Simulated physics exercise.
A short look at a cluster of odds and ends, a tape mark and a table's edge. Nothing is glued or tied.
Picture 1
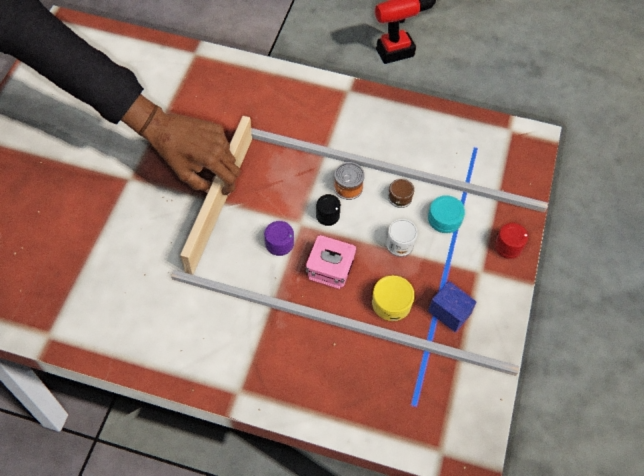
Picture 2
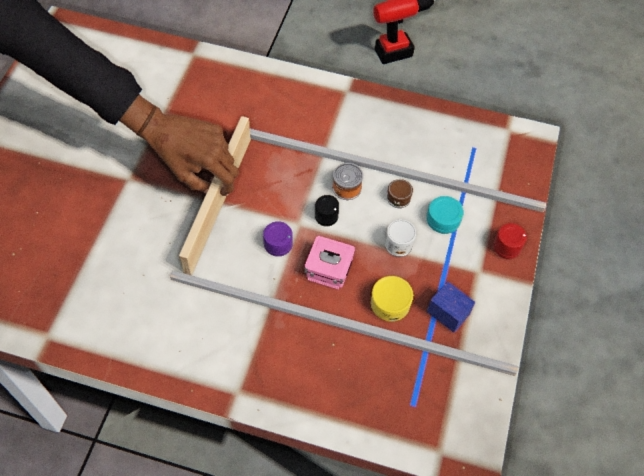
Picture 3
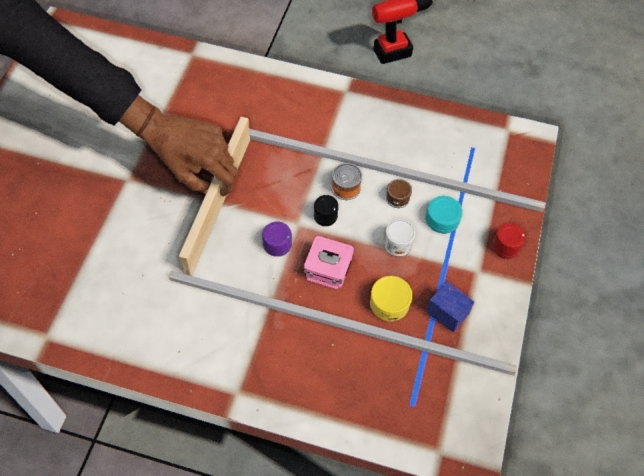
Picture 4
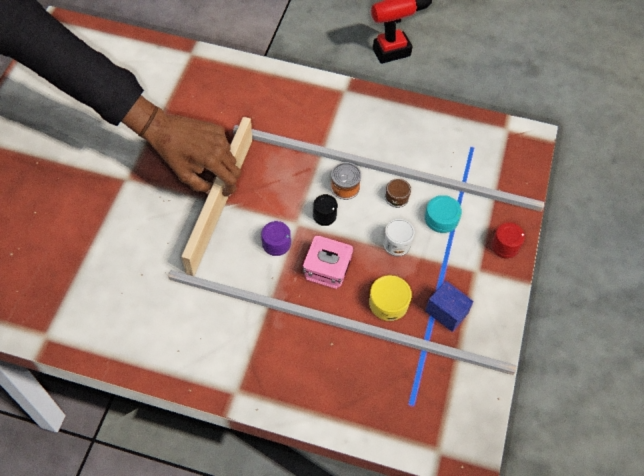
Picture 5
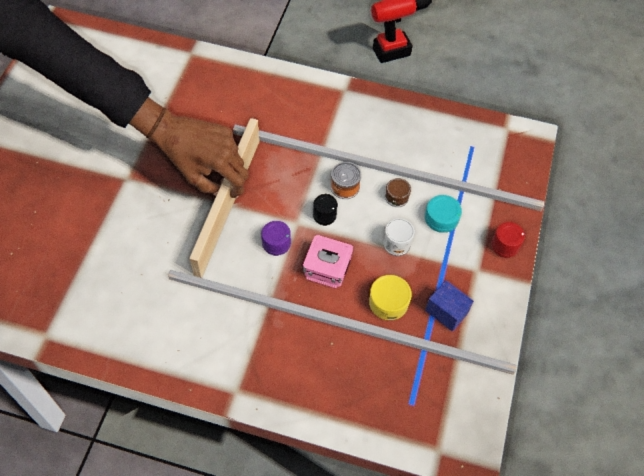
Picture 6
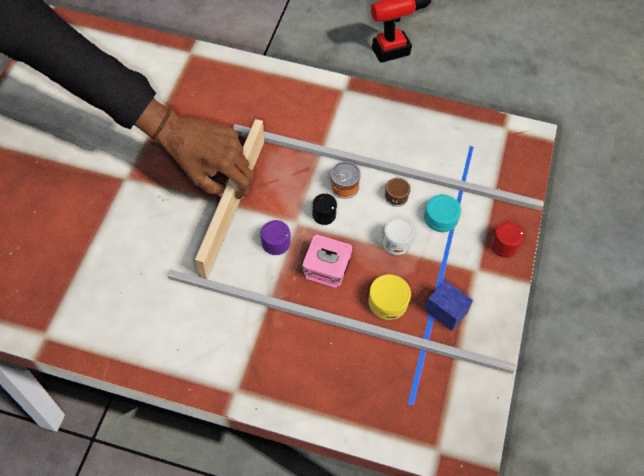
On a red-and-white checkered table, a hand holds a wooden board upright between two grey rails, left of several colourful lids, containers and a blue block, then slides it slightly right while the objects stay in place.
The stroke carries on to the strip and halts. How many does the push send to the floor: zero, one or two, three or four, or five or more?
The number that fall off is zero.
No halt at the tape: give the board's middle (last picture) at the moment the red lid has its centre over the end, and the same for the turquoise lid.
About (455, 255), and (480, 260) for the other.
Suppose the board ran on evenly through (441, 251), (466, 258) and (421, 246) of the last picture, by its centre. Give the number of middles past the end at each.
Past the end: 0, 1 and 0.
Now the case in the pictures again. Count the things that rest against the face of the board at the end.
It touches 4.
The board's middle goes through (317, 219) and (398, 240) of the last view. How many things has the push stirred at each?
At the one place 4, at the other 9.
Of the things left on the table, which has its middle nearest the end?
It is the red lid.
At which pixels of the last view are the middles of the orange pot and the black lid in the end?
First (473, 209), then (462, 240).
Soon after, none off yet; red lid at rest near (507, 240); blue block at rest near (449, 305); turquoise lid at rest near (443, 213).
After that, none off yet; red lid at rest near (507, 240); blue block moving near (452, 304); turquoise lid displaced a little near (452, 218).
In the end, the number that fall off is zero.
